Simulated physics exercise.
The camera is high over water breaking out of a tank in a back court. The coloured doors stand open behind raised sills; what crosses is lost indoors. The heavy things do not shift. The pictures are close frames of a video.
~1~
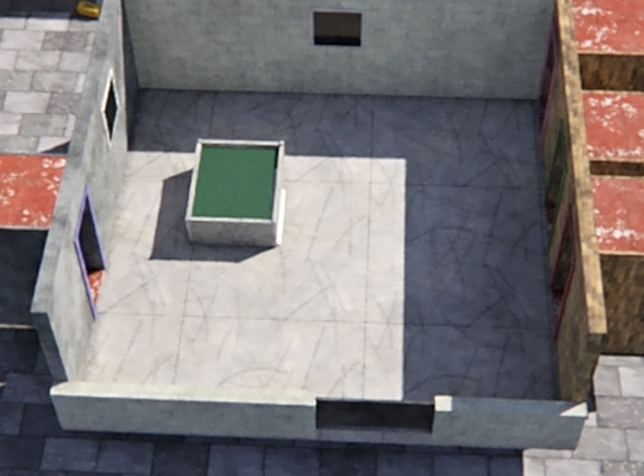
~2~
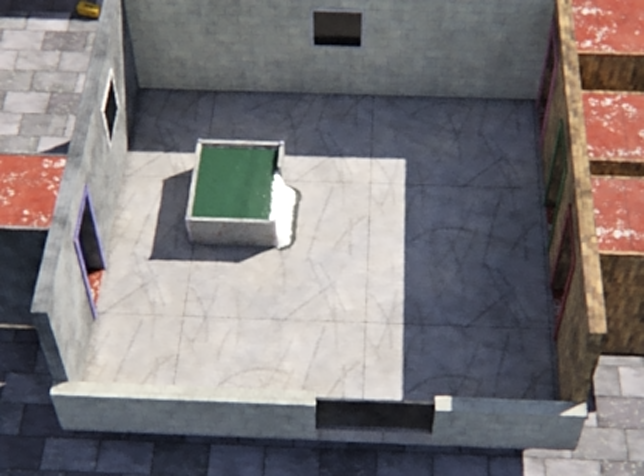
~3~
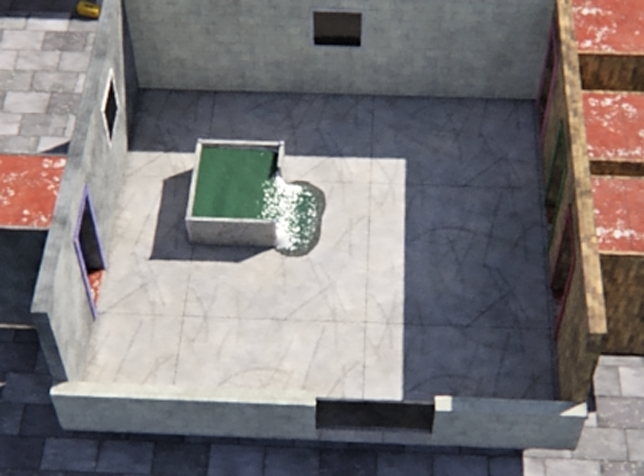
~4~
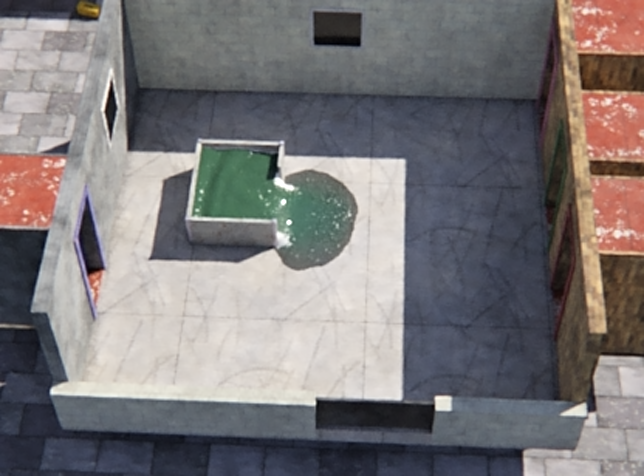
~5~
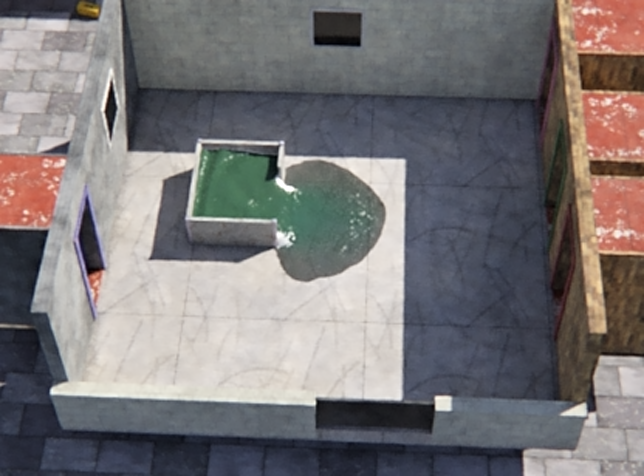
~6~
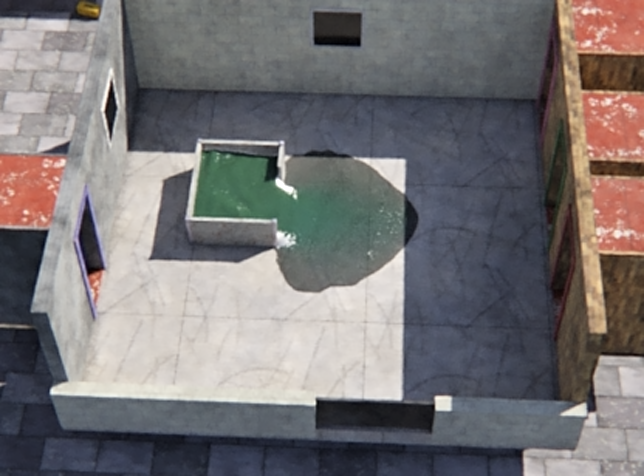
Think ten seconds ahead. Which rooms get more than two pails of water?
In the end: The green door lets in a lot; the red door lets in a lot; the blue door admits no more than that; the pink door admits no more than that.
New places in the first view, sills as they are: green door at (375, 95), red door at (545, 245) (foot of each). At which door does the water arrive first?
That is the one in red.
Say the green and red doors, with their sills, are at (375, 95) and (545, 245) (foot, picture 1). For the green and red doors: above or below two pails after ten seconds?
One by one: Green door holds, red door floods.
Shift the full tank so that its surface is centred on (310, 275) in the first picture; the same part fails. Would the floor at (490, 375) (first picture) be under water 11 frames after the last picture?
At that place: Wet.
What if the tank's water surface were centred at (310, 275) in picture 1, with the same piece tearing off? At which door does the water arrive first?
First comes the red-painted one.
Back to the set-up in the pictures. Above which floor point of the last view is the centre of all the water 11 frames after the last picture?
Roughly at (339, 224).
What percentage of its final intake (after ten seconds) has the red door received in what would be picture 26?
Some 65 per cent.
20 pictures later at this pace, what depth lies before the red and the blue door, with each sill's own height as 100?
In turn 250 and 0 per cent.
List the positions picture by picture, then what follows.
In the first picture, still water in the open tank at (236, 183).
In the second picture, water pours out at (276, 209) and has run to (289, 190).
In the third picture, the front is at (319, 193), out from the gap at (276, 211).
In the fourth picture, the front is at (352, 205), out from the gap at (276, 211).
In the fifth picture, the front is at (379, 206), out from the gap at (276, 211).
In the sixth picture, water pours out at (277, 212) and has run to (410, 212).
A moment on, water covers 25 % of the floor; the green door not reached, the red door not reached, the blue door not reached, the pink door not reached.
Next, water covers 40 % of the floor; the green door over two buckets in, the red door wet at the sill, nothing in, the blue door not reached, the pink door not reached.
Then, water covers 50 % of the floor; the green door far over two buckets in, the red door over two buckets in, the blue door not reached, the pink door wet at the sill, nothing in.
Later, water covers 50 % of the floor; the green door far over two buckets in, the red door over two buckets in, the blue door not reached, the pink door under two buckets in.
In the end, water covers 80 % of the floor; the green door far over two buckets in, the red door over two buckets in, the blue door not reached, the pink door under two buckets in.
